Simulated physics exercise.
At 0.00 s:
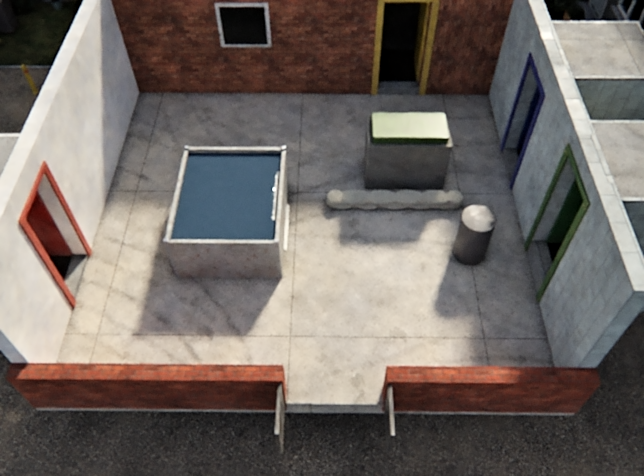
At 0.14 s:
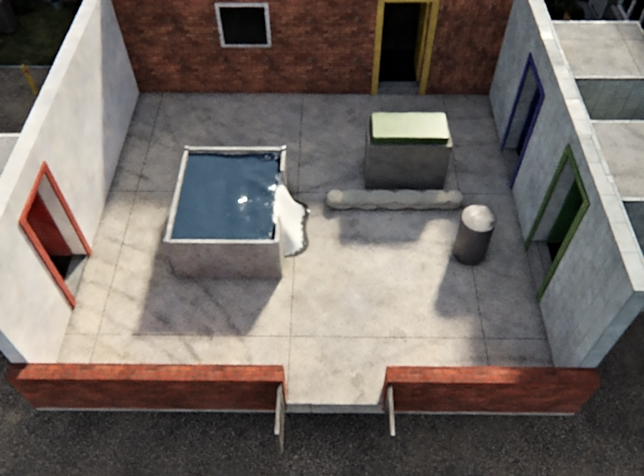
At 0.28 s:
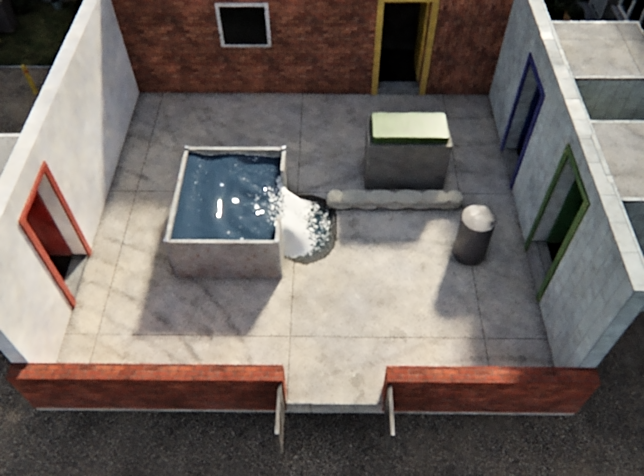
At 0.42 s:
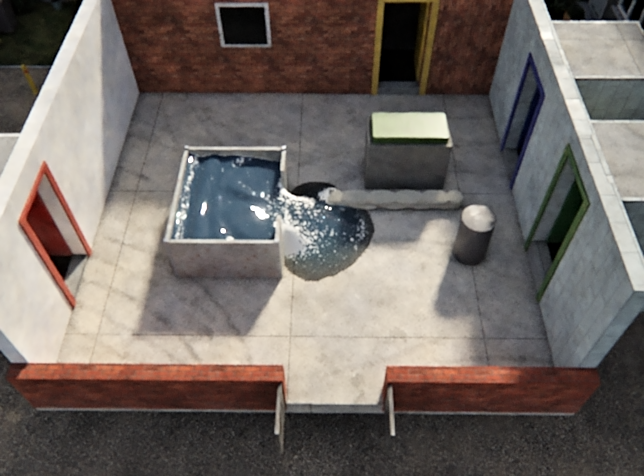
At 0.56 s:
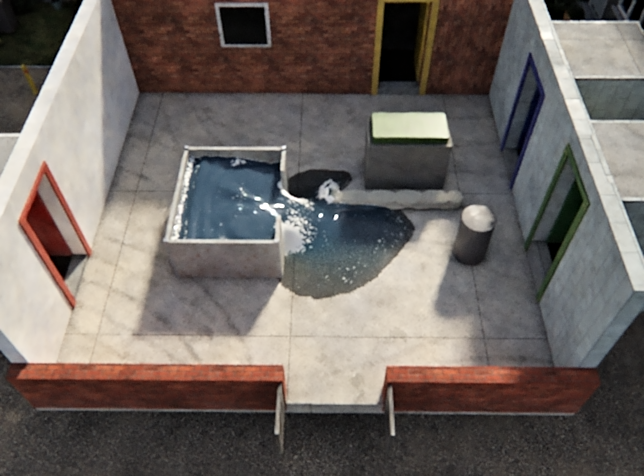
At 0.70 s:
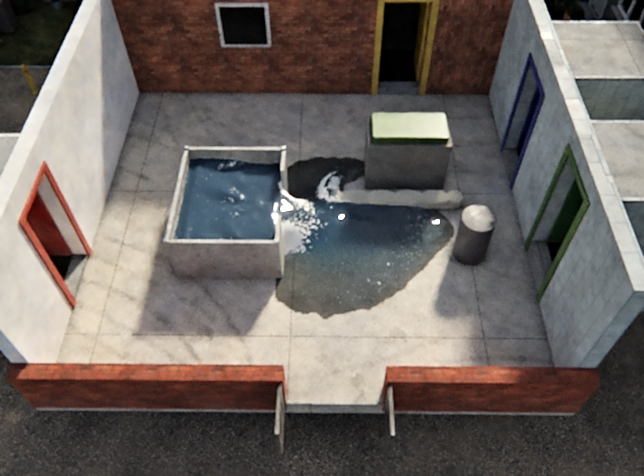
Water bursting through the right side of an open tank, foaming and spreading across a walled yard past sandbags towards a grey cylinder.
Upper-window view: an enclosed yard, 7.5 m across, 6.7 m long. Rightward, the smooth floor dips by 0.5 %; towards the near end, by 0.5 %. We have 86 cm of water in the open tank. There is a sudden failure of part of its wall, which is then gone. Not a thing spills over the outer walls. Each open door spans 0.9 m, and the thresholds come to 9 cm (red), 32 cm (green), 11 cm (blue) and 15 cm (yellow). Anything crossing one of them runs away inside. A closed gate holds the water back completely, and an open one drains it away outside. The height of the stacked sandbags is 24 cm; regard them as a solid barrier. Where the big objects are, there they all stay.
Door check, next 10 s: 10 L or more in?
In the end red door: Within the allowance. Green door: Within the allowance. Blue door: Within the allowance. Yellow door: Within the allowance.
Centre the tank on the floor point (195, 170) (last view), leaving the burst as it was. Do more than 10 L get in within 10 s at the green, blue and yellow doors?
Lab note: Green door limit not exceeded; blue door limit exceeded; yellow door limit exceeded.
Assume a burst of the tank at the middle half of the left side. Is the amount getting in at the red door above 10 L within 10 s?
So, red door: Out of bounds.
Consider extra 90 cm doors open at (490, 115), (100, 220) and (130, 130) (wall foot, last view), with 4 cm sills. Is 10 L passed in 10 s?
Note, doorways in listed order: Goes beyond, stays short, stays short.
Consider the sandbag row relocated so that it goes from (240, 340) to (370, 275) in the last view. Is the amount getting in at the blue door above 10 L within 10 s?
Checked against the limit, blue is too much.
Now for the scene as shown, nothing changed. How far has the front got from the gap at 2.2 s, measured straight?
I'd say close to 5.0 m.
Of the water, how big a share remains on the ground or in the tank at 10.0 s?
94 %.
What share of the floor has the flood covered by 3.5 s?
Wet share: About 50 %.
After 1.4 s water covers 30 % of the floor and is deepest (52 cm) near (515, 227); red door not reached, green door 6 cm at the sill, 0 L in, blue door not reached, yellow door not reached.
After 2.2 s water covers 45 % of the floor and is deepest (50 cm) near (553, 390); red door not reached, green door 12 cm at the sill, 0 L in, blue door 8 cm at the sill, 0 L in, yellow door 11 cm at the sill, 0 L in.
After 3.5 s water covers 50 % of the floor and is deepest (30 cm) near (516, 390); red door not reached, green door 9 cm at the sill, 0 L in, blue door 8 cm at the sill, 0 L in, yellow door 9 cm at the sill, 0 L in.
After 6.0 s water covers 75 % of the floor and is deepest (18 cm) near (541, 390); red door not reached, green door 12 cm at the sill, 0 L in, blue door 7 cm at the sill, 0 L in, yellow door 9 cm at the sill, 0 L in.
After 10.0 s water covers 100 % of the floor and is deepest (10 cm) near (148, 386); red door 7 cm at the sill, 1 L in, green door 9 cm at the sill, 0 L in, blue door 6 cm at the sill, 0 L in, yellow door 5 cm at the sill, 0 L in.
